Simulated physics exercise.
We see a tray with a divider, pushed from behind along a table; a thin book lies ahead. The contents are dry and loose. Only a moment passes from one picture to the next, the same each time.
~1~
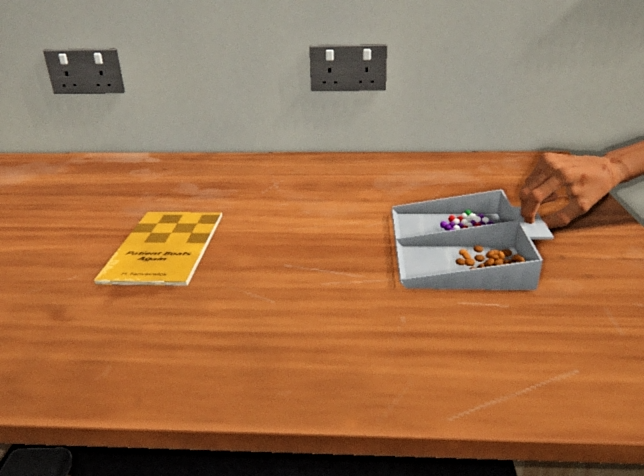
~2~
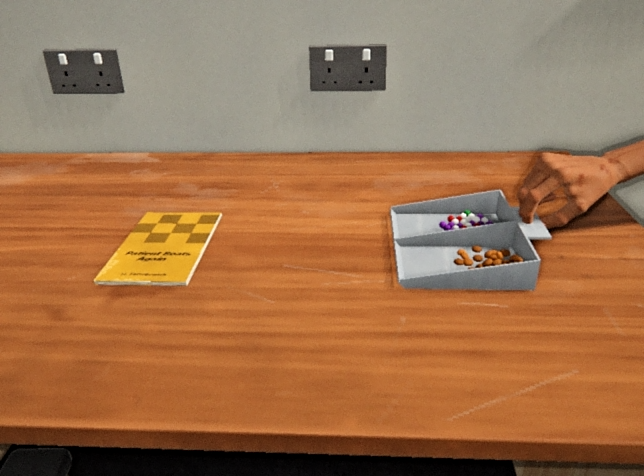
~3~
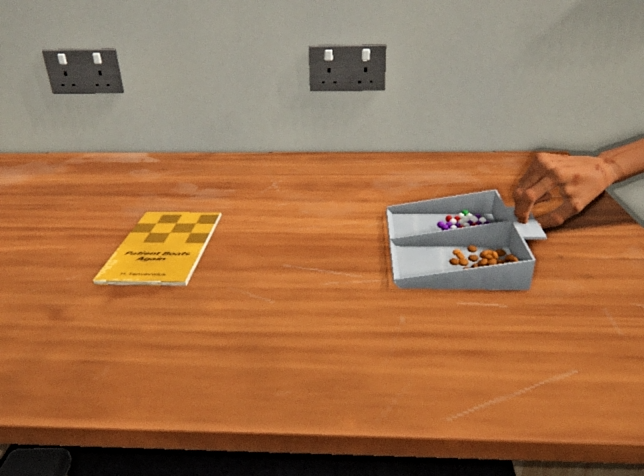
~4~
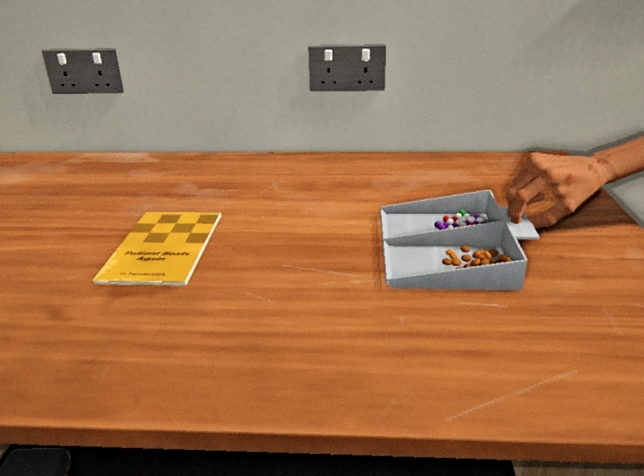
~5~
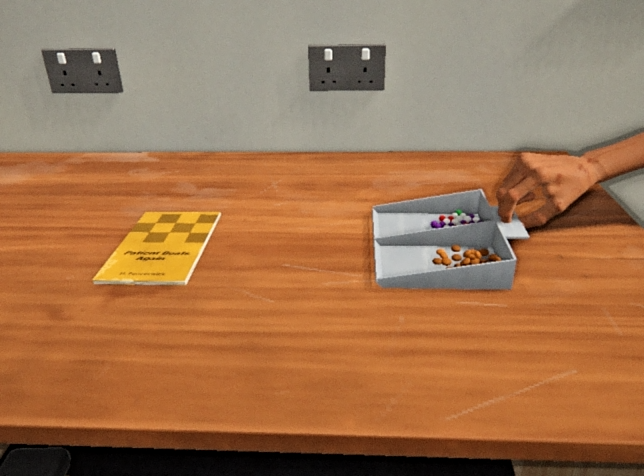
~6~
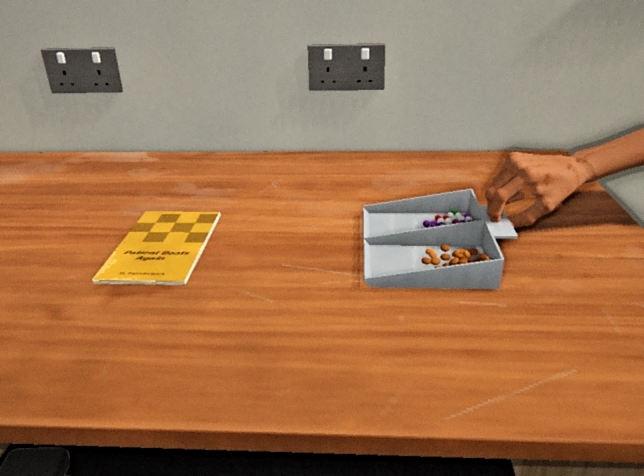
On a wooden table, a hand slowly pushing a divided grey tray of brown bits and colourful beads left, yellow book lying still.
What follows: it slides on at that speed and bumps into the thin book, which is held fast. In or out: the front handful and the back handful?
Here the front handful keeps within its part, and the back handful keeps within its part.
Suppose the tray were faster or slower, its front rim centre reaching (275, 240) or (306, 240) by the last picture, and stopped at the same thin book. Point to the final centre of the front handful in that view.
One: (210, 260). Two: (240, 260).
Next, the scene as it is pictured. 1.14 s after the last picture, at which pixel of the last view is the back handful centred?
Close to (266, 224).
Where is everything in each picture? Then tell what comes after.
In the first frame, front rim at (396, 241), at rest; thin book at (153, 261); front handful at (494, 260), some bits of cat kibble; back handful at (469, 226), some round plastic beads.
In the second frame, front rim at (394, 241), hardly any of the way covered; back handful at (468, 226).
In the third frame, front rim at (390, 241), hardly any of the way covered; front handful at (487, 260).
In the fourth frame, front rim at (383, 241), a small part of the way covered; back handful at (463, 226).
In the fifth frame, front rim at (374, 241), a small part of the way covered; front handful at (471, 260).
In the sixth frame, front rim at (364, 240), a small part of the way covered; thin book at (151, 260); front handful at (459, 259); back handful at (456, 225).
Then, 0.41 s after the last picture, tray still sliding, front rim near (288, 240); front handful all inside; back handful all inside.
Then, 0.93 s after the last picture, tray stopped at the thin book; front handful all inside; back handful all inside.
Then, 1.14 s after the last picture, tray stopped at the thin book; front handful all inside; back handful all inside, moved towards the front rim.
By the end, tray stopped at the thin book; front handful all inside; back handful all inside, moved towards the front rim.
